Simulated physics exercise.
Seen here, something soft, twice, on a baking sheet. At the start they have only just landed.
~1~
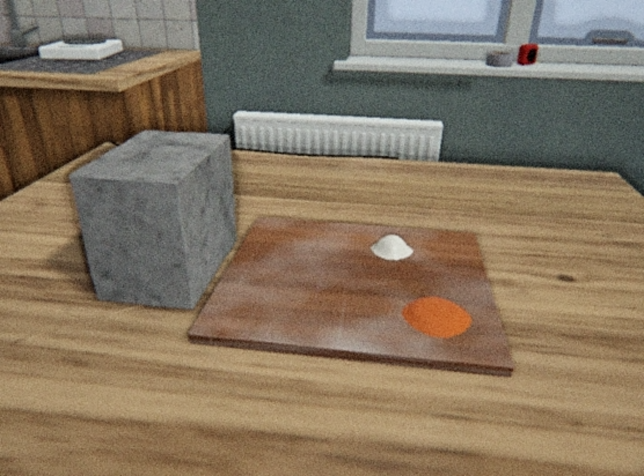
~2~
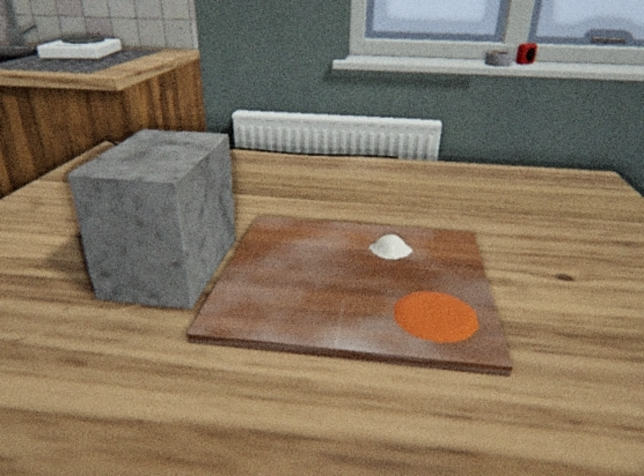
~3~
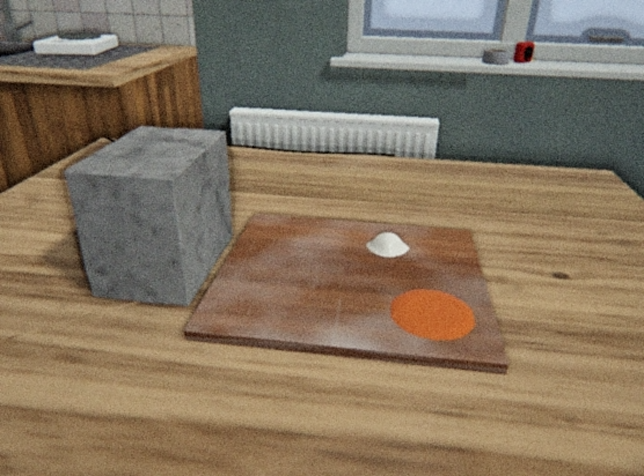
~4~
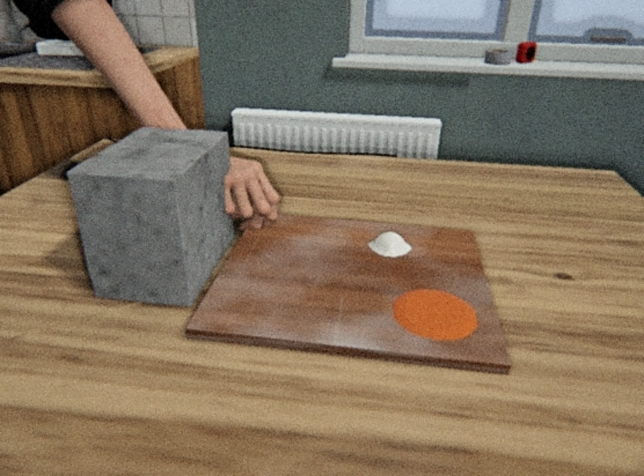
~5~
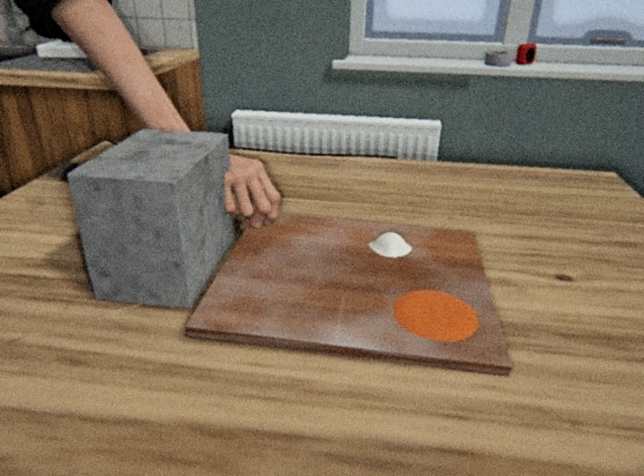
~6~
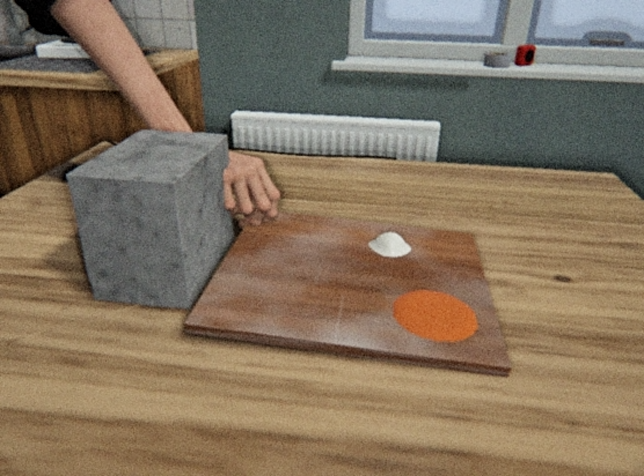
Orange sauce spreads from a low mound into a thin, flat disc on a brown board, while a small white heap behind it keeps its peaked shape. A hand then reaches in from the left behind a grey stone block and grips the board's far left corner, which barely moves.
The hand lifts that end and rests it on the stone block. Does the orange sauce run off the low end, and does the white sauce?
The orange sauce slides over the edge; the white sauce holds its ground.
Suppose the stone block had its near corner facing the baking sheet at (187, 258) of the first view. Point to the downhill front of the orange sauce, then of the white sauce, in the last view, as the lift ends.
In turn (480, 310) and (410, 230).
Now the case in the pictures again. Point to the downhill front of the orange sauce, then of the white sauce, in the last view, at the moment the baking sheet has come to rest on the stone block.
The first near (503, 321), the second near (430, 220).
Shortly, slope about 32°; the orange sauce is dripping off the low end; the white sauce has not moved.
Then, the orange sauce is dripping off the low end; the white sauce has not moved.
At the finish, slope about 32°; the orange sauce is dripping off the low end; the white sauce has not moved.
